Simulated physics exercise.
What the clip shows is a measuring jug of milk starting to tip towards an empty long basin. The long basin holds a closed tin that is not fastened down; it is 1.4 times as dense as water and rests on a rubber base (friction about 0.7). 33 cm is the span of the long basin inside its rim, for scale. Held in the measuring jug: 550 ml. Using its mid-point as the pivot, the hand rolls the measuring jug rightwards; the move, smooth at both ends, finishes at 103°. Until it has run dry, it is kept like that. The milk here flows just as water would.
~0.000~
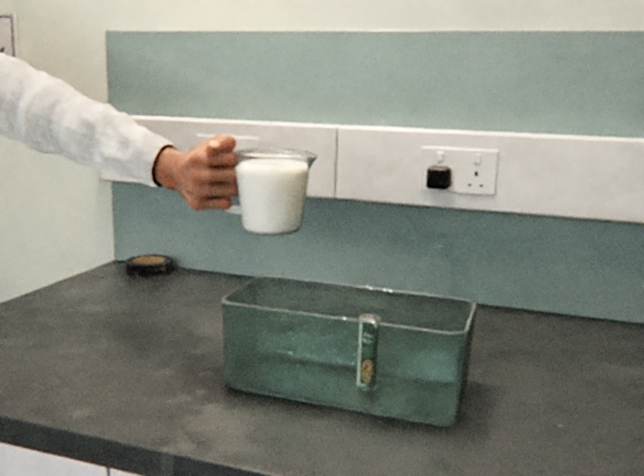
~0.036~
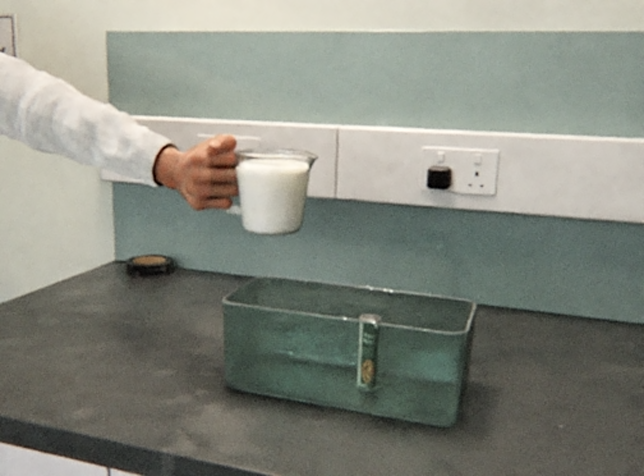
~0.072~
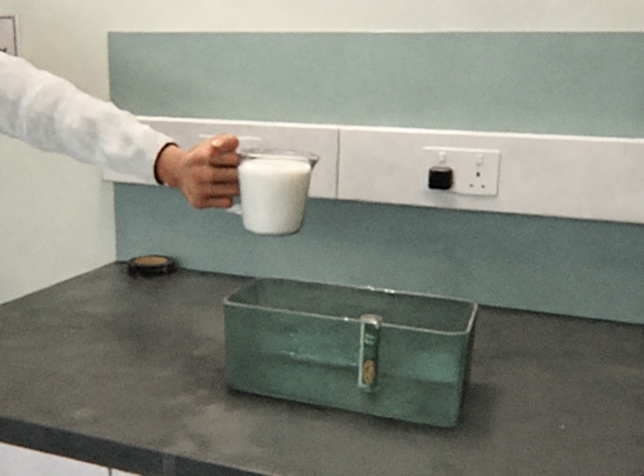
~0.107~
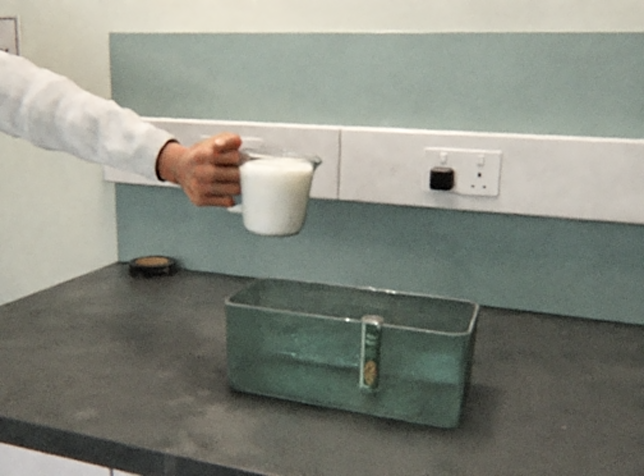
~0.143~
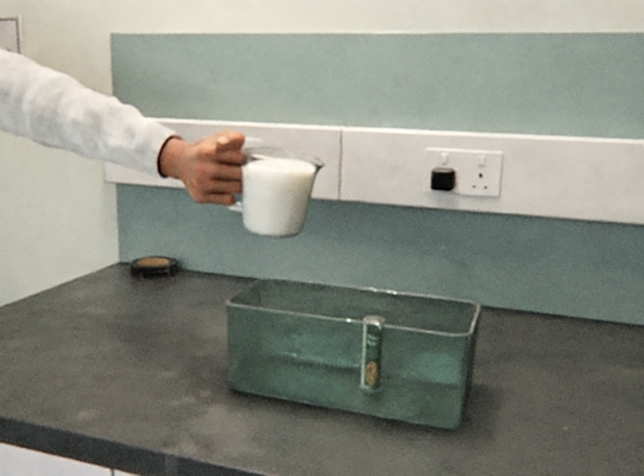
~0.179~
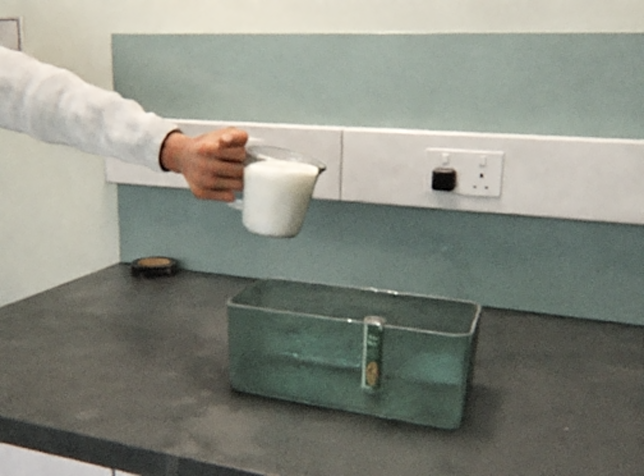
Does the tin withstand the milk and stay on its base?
No, it is knocked over.
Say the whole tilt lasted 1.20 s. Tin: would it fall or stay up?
The tin tips over.
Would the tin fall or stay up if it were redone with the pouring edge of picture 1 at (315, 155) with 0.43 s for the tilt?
After that, the tin overturns.
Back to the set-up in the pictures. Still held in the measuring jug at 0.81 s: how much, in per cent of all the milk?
20 %.
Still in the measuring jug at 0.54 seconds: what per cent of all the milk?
Close to 76 in a hundred.
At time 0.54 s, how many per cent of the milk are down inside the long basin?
Roughly 4 percent.
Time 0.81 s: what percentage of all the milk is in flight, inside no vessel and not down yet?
Near 22 per cent, I'd say.
Then, 0.54 s in, the tilt is 69° and 75 per cent is still to pour; the tin stands where it began.
Then, 0.81 s in, the tilt is 101° and 20 per cent is still to pour; the tin stands where it began.
Then, 1.09 s in, the tilt is 103° and 1 per cent is still to pour; the tin leans 58°.
Then, 1.39 s in, the tilt is 103° and 0 per cent is still to pour; the tin lies on its side.
Finally, the tin lies on its side.
